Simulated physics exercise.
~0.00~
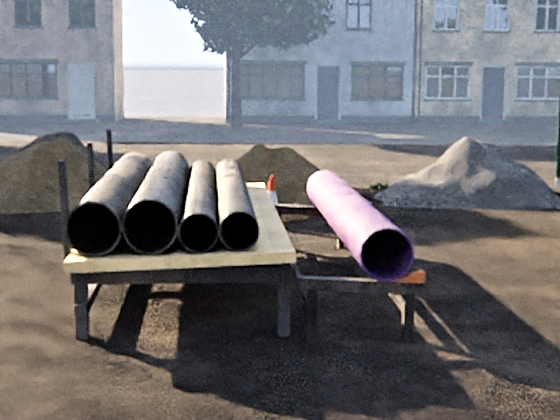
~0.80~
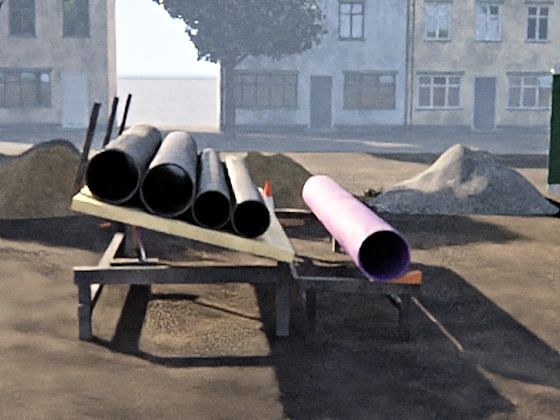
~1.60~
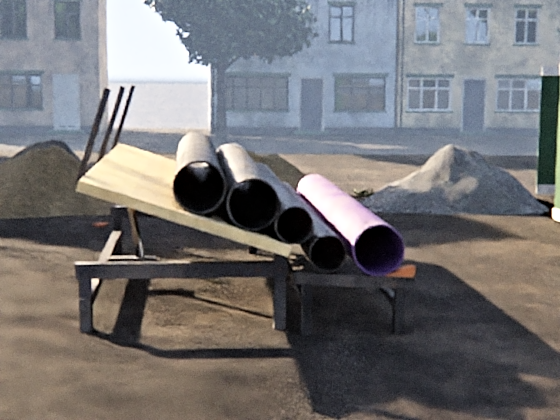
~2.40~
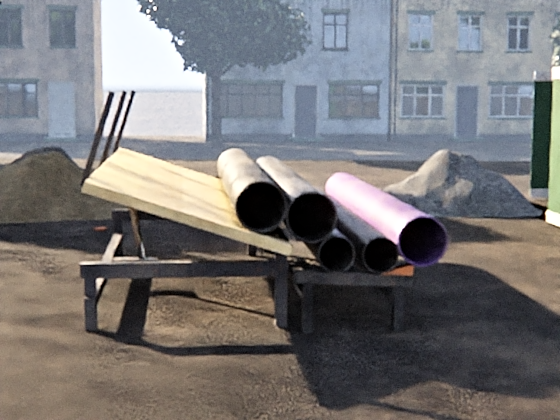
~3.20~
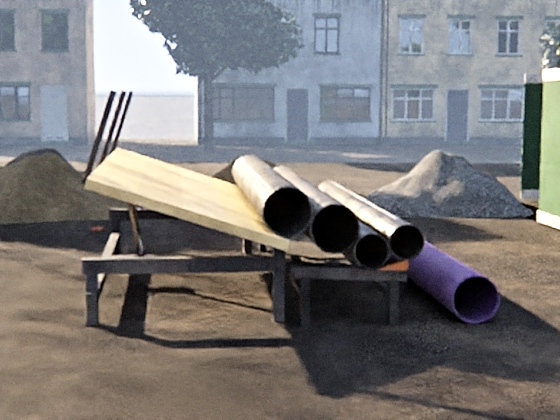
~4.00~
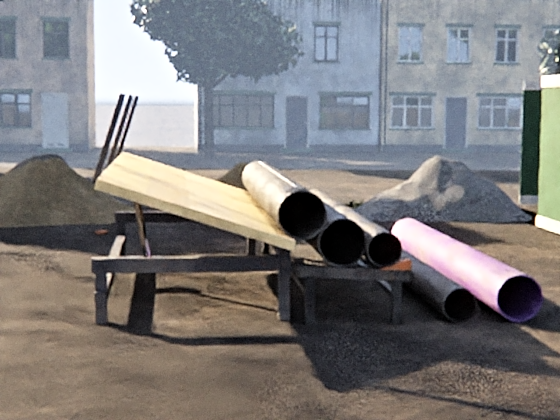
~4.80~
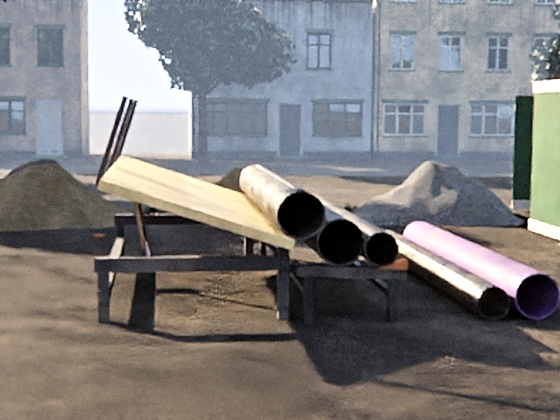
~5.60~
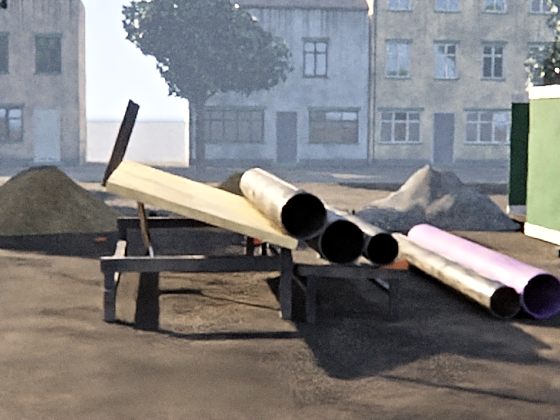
A pale wooden deck on a dark frame stands in a dirt yard, seen from the front, with mounds of earth, a tree and grey houses behind. Four dark, hollow pipes lie side by side on it, and a purple pipe rests on the lower rack to the right. The deck's left side rises, and the dark pipes roll down to the right against the purple one. The purple pipe is pushed over the rack's end and drops to the ground. One dark pipe follows it down, and the two lie side by side while three stay piled on the rack.
